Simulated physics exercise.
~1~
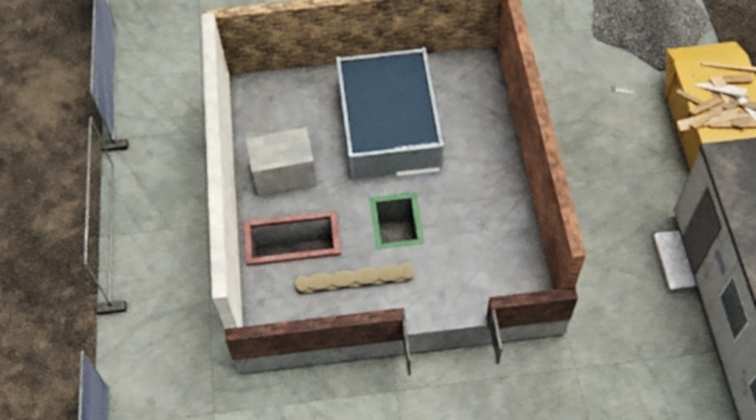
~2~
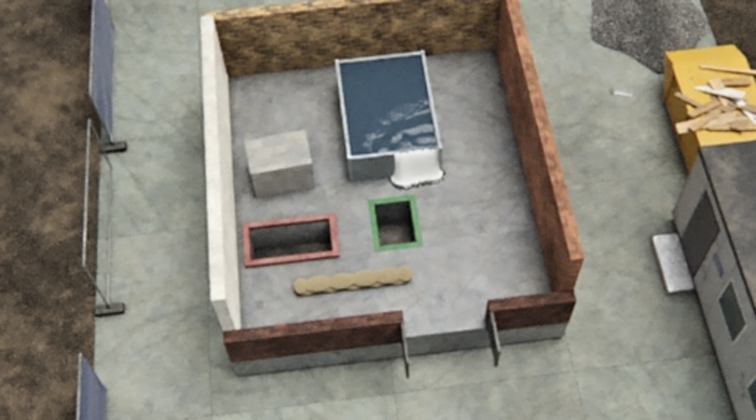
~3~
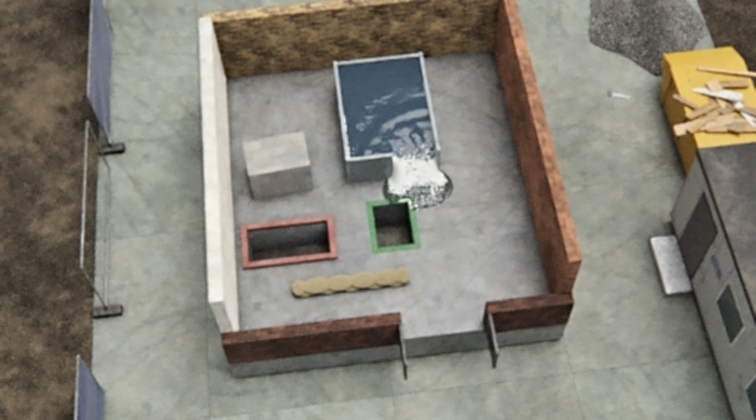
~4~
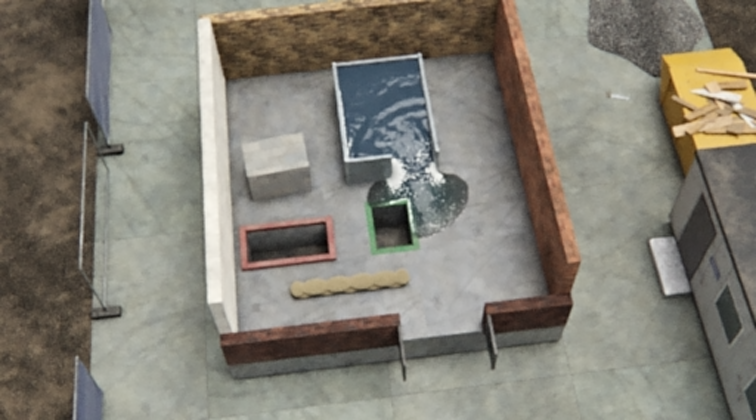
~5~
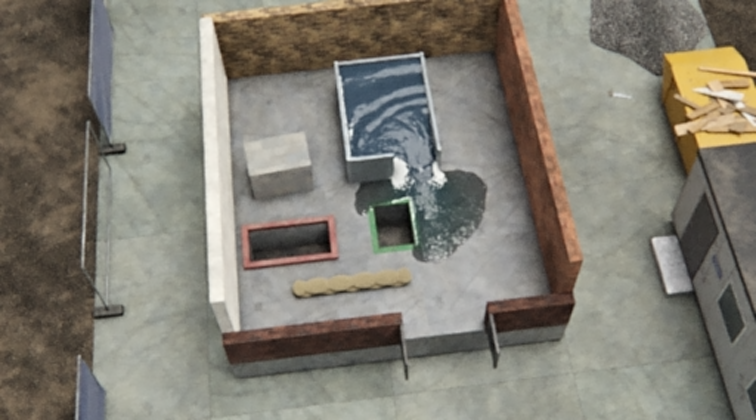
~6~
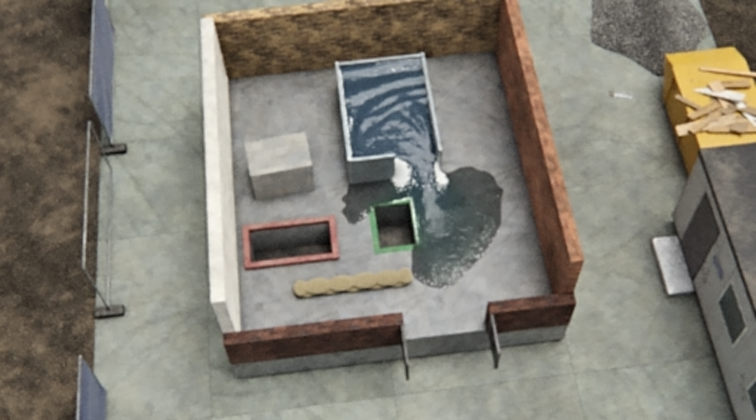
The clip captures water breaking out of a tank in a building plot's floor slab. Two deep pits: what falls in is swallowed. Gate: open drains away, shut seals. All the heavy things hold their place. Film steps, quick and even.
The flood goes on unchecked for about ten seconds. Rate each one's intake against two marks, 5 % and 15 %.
Ratings: Gate - above the 15 % mark; green pit - above the 15 % mark; red pit - below the 5 % mark.
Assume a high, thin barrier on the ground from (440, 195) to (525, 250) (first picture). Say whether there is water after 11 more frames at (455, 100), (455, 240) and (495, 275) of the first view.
In order: Dry; wet; wet.
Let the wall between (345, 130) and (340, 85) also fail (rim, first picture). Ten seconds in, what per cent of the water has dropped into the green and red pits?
I'd say the green pit gets around 10 percent and the red pit around 8 percent.
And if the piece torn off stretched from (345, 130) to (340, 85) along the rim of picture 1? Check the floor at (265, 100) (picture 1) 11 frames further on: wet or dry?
Check at the given point: Inundated.
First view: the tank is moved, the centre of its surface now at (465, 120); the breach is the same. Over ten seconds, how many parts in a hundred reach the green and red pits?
Parts in a hundred: Green 8, red 6.
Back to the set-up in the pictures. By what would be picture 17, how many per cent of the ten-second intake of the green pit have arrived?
Close to 40 percent.
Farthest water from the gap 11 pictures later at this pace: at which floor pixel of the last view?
Roughly at (549, 310).
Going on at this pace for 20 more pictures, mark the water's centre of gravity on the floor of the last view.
At about (417, 173).
A moment on, water covers 25 % of the floor; the gate 1 %, the green pit 6 %, the red pit 0 %.
Next, water covers 25 % of the floor; the gate 5 %, the green pit 11 %, the red pit 0 %.
Then, water covers 30 % of the floor; the gate 11 %, the green pit 16 %, the red pit 0 %.
Later, water covers 45 % of the floor; the gate 19 %, the green pit 22 %, the red pit 0 %.
In the end, water covers 65 % of the floor; the gate 28 %, the green pit 26 %, the red pit 0 %.
